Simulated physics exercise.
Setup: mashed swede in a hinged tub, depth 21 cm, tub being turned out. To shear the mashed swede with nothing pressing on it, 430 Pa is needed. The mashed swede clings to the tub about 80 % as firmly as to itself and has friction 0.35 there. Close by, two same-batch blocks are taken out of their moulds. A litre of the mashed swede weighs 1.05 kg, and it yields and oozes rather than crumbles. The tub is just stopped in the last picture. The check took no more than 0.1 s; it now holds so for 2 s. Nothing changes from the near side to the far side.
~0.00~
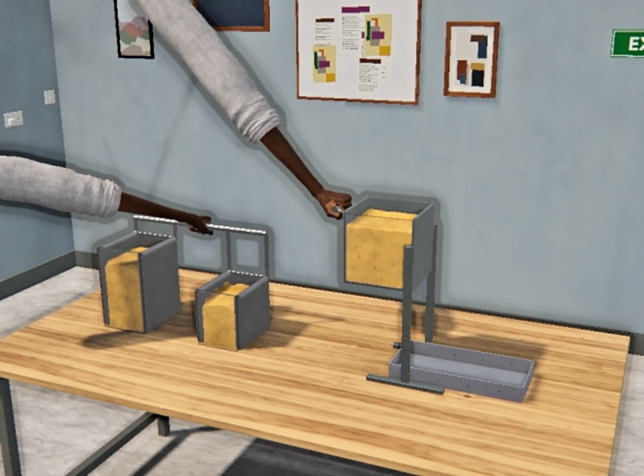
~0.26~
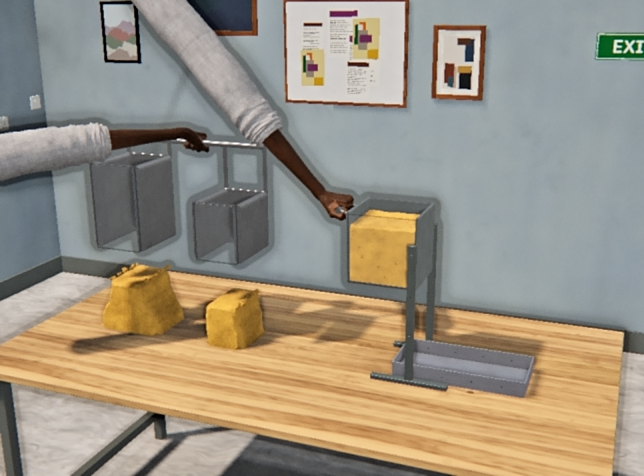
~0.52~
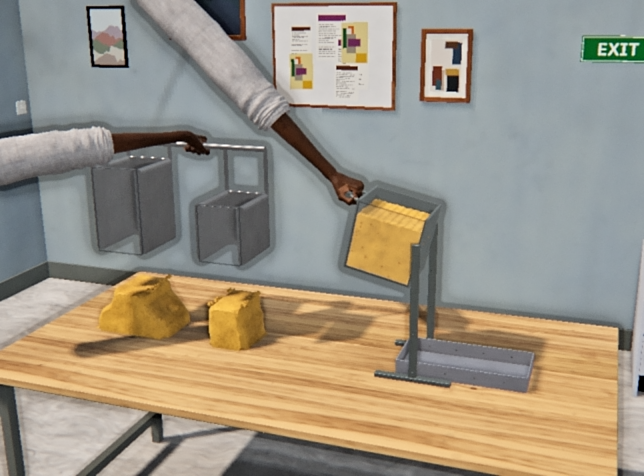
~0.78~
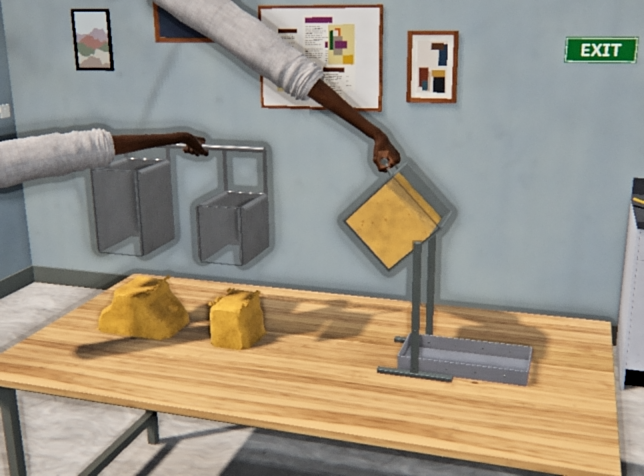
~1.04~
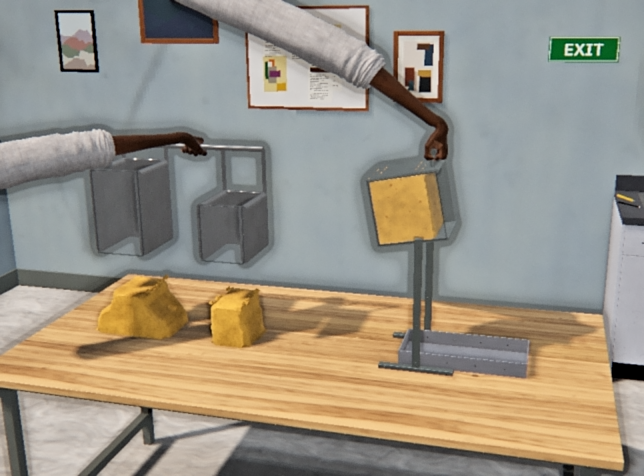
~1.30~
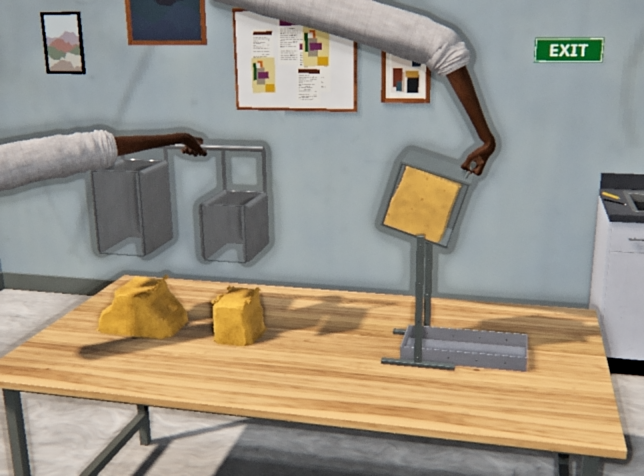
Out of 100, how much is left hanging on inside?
Around 31 out of 100.
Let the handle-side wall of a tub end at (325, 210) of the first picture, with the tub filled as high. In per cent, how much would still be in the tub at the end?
I'd say around 0 percent would remain in the tub at the end.
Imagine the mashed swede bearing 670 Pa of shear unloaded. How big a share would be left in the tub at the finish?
Around 100 per cent.
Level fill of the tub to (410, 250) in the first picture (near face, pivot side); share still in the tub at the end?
Then about 50 %.
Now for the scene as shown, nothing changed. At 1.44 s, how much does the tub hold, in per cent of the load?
Some 90 per cent.
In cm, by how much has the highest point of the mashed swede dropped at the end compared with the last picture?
Some 15 cm.
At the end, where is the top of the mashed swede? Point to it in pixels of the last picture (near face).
Around (415, 215).
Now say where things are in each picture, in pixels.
The first picture shows handle-side rim at (346, 213), tilt 0 degrees; crest of the mashed swede at (410, 232); block heights 24 cm, 16 cm (left to right).
The second picture shows handle-side rim at (349, 213), tilt 0 degrees; crest of the mashed swede at (413, 231); block heights 19 cm, 15 cm (left to right).
The third picture shows handle-side rim at (360, 201), tilt 13 degrees; crest of the mashed swede at (363, 215); block heights 16 cm, 15 cm (left to right).
The fourth picture shows handle-side rim at (394, 176), tilt 46 degrees; crest of the mashed swede at (384, 188); block heights 16 cm, 15 cm (left to right).
The fifth picture shows handle-side rim at (437, 173), tilt 80 degrees; crest of the mashed swede at (420, 176); block heights 16 cm, 15 cm (left to right).
The sixth picture shows handle-side rim at (469, 186), tilt 107 degrees; crest of the mashed swede at (407, 168); block heights 16 cm, 15 cm (left to right).
After 1.44 s, the tub is at 107 degrees and holds 90 %.
After 1.61 s, the tub is at 107 degrees and holds 50 %.
After 1.78 s, the tub is at 107 degrees and holds 34 %.
After 1.95 s, the tub is at 107 degrees and holds 32 %.
After 3.30 s, the tub is at 107 degrees and holds 31 %.
